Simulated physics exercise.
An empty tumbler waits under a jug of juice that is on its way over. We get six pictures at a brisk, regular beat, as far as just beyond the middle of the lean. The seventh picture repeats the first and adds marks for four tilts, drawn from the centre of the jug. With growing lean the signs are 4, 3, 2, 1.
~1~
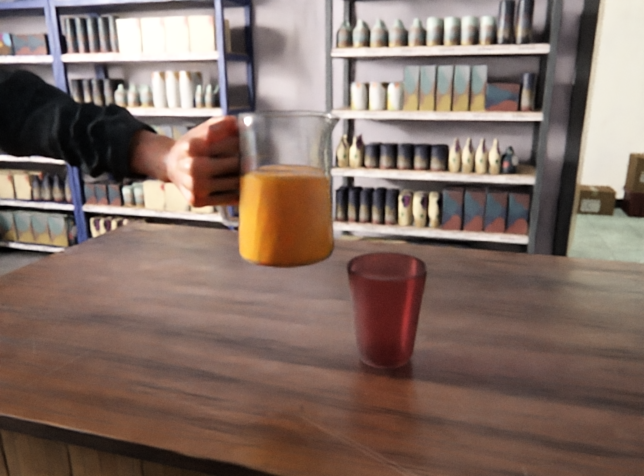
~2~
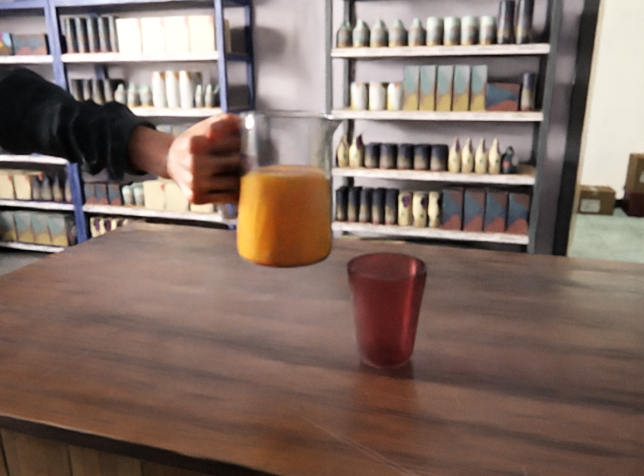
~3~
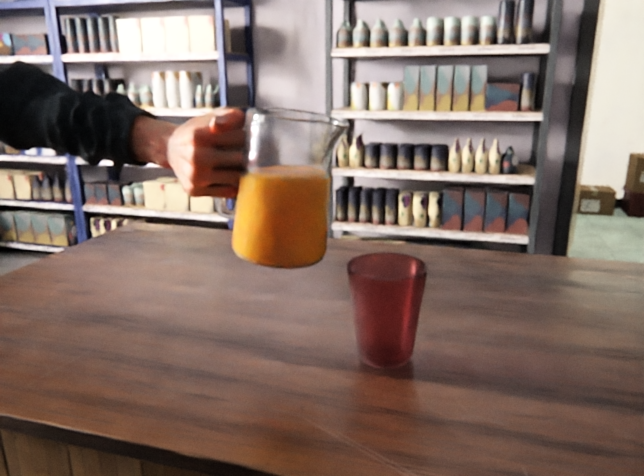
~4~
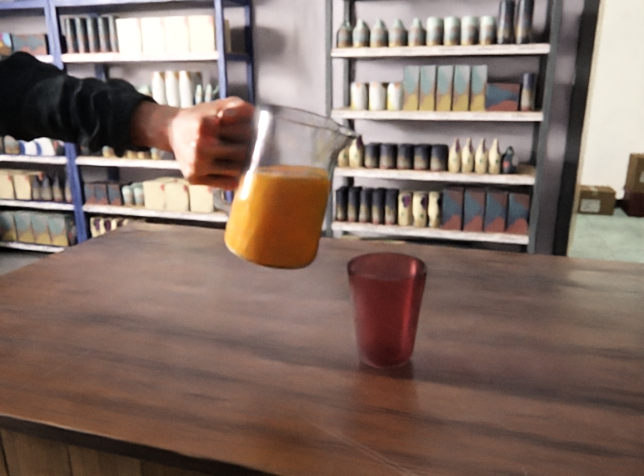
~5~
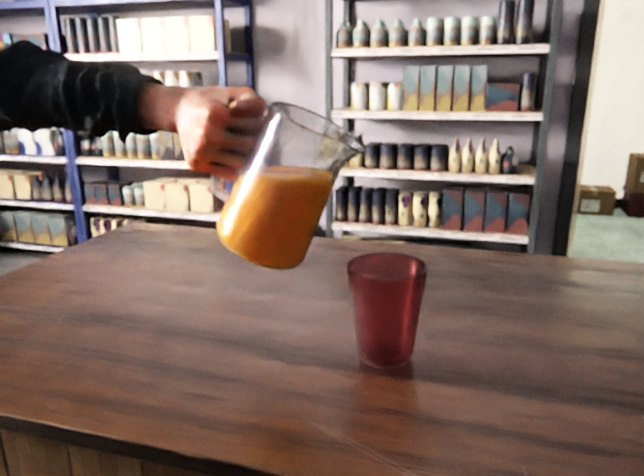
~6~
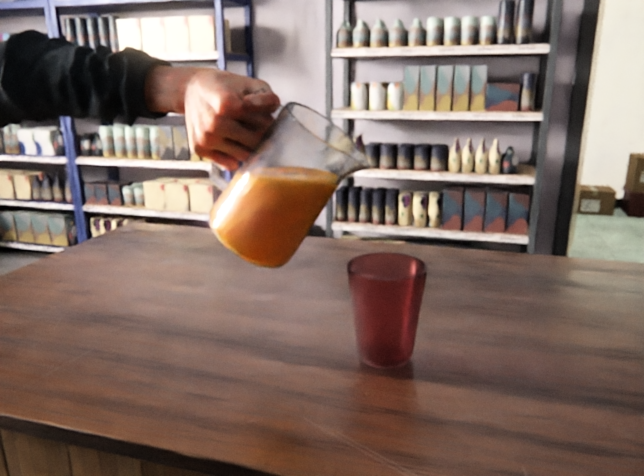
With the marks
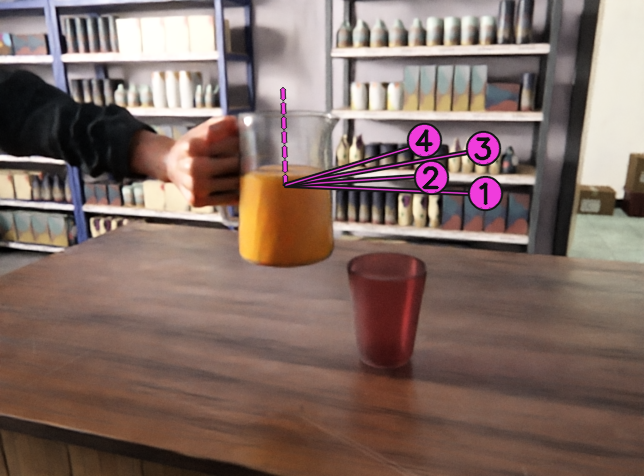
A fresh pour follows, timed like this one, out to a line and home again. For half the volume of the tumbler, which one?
4 is best.
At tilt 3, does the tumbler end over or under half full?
Over.
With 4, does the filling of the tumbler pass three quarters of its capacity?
No, it does not.
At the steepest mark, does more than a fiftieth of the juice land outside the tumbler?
Yes.
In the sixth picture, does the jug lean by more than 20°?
Yes.
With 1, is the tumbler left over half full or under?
Over half.
On the marked copy, 1 at (468, 193); 2 at (414, 176); 3 at (466, 152); 4 at (409, 148).
With 1, the tumbler ends with about 83 % of what it can hold; 21 % of the juice is spilt.
With 2, the tumbler ends with about 77 % of what it can hold; 11 % of the juice is spilt.
With 3, the tumbler ends with about 68 % of what it can hold; 3 % of the juice is spilt.
With 4, the tumbler ends with about 50 % of what it can hold.
